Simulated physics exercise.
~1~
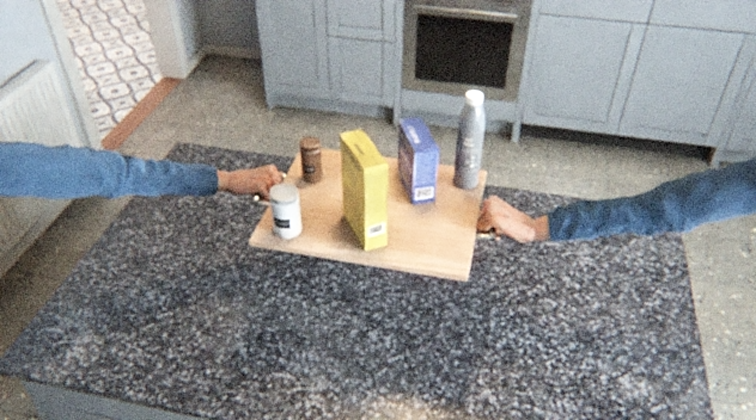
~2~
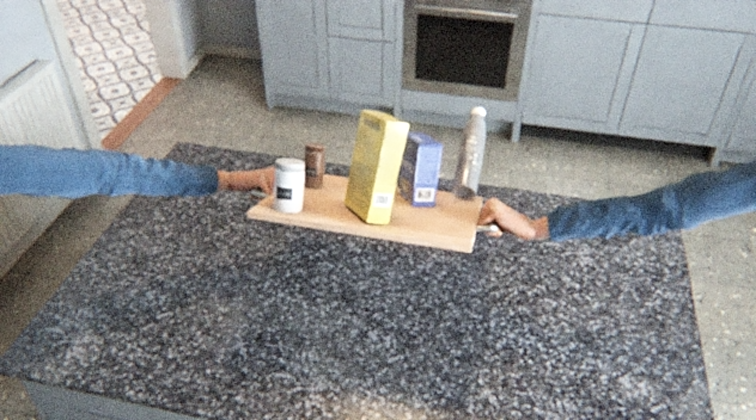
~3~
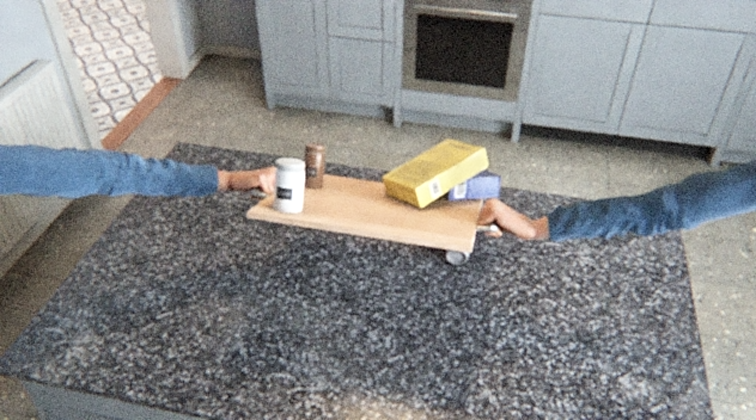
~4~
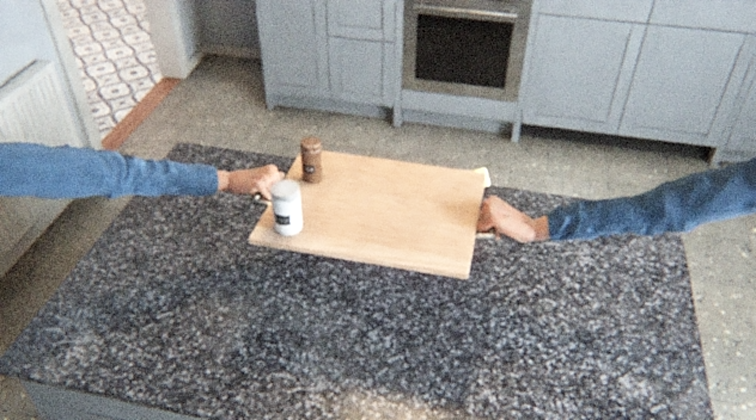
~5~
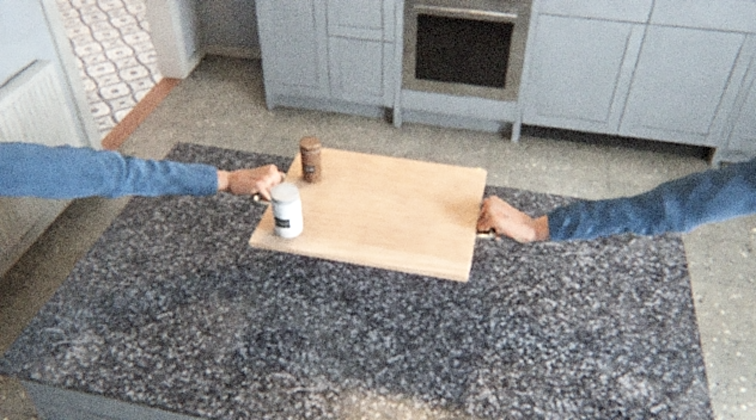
The video shows two hands tilting a wooden board away from the camera above a speckled counter, so that a grey bottle, a yellow packet and a blue packet topple and leave it, before levelling it with the white jar and brown shaker still upright on the left.
